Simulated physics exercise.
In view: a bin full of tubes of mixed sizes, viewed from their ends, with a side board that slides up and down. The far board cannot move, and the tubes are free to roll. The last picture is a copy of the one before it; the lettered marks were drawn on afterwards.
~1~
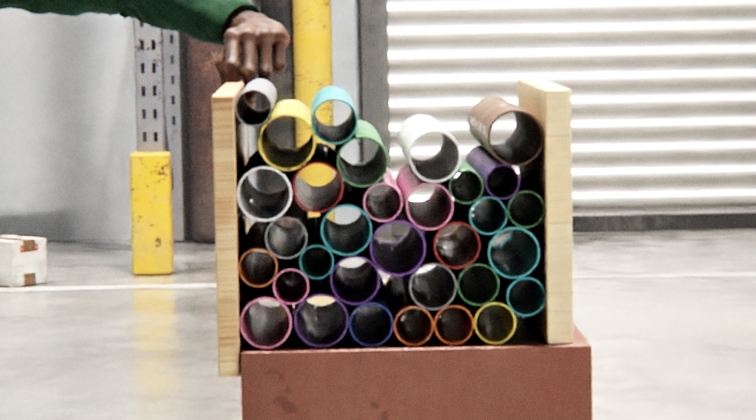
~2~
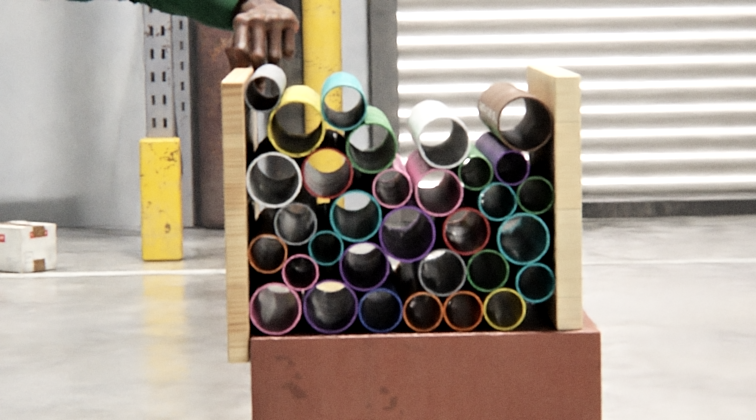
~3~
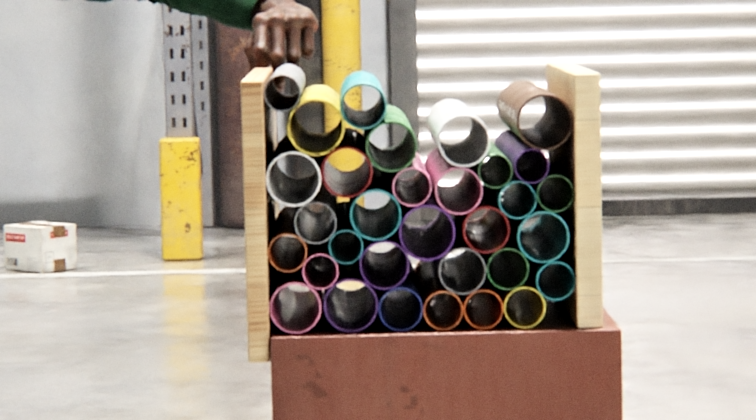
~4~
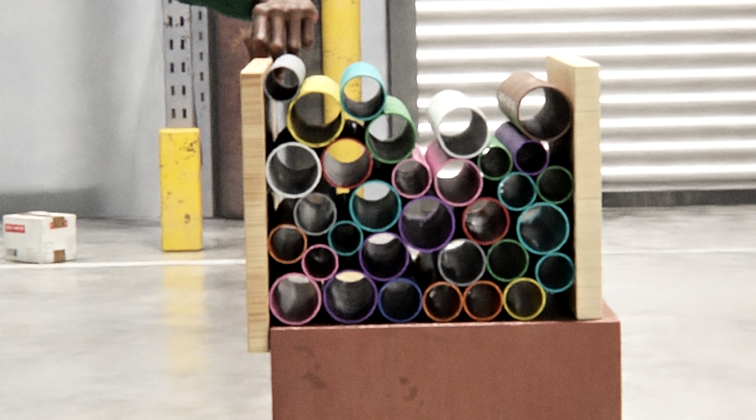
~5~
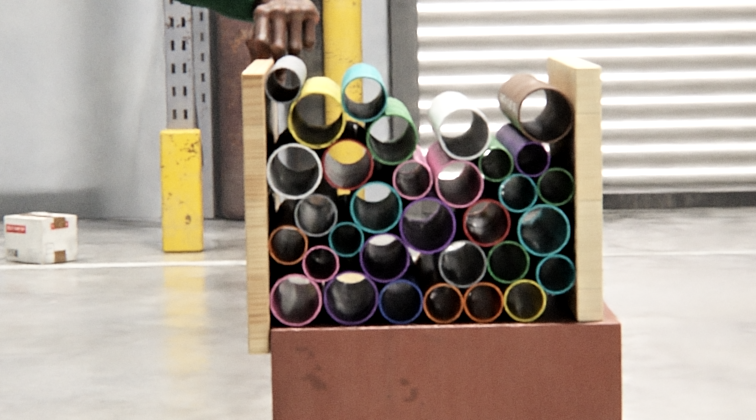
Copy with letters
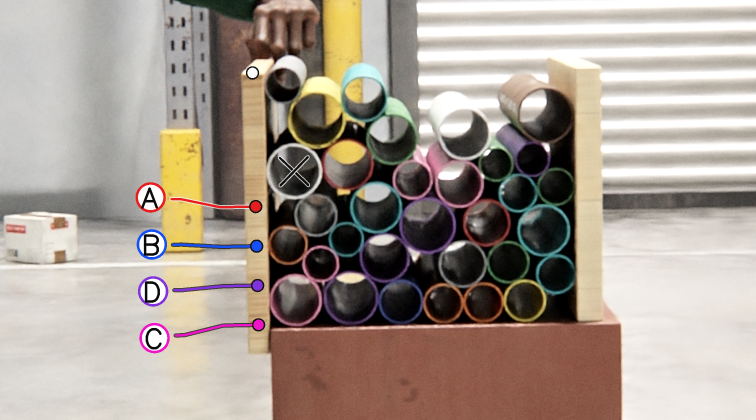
Mixed-size tubes sit stacked between wooden boards, barely moving, while a hand rests above the left side.
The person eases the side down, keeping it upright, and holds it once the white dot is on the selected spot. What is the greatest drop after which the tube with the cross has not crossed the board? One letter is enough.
Slide it to A.
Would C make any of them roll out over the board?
At C: Yes.
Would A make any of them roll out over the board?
Yes.
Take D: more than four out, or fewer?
It loses more than four.
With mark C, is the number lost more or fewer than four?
At C, more than four.
On the copy, A at (256, 206); B at (257, 246); C at (259, 325); D at (258, 285); the cross at (294, 171); the white dot at (253, 73).
On A. First, top of the board (265, 144).
Then, top of the board (267, 205).
Finally, top of the board (267, 205), two out over the board, the crossed one still inside.
By contrast, B lets the crossed one out; C lets the crossed one out; D lets the crossed one out.
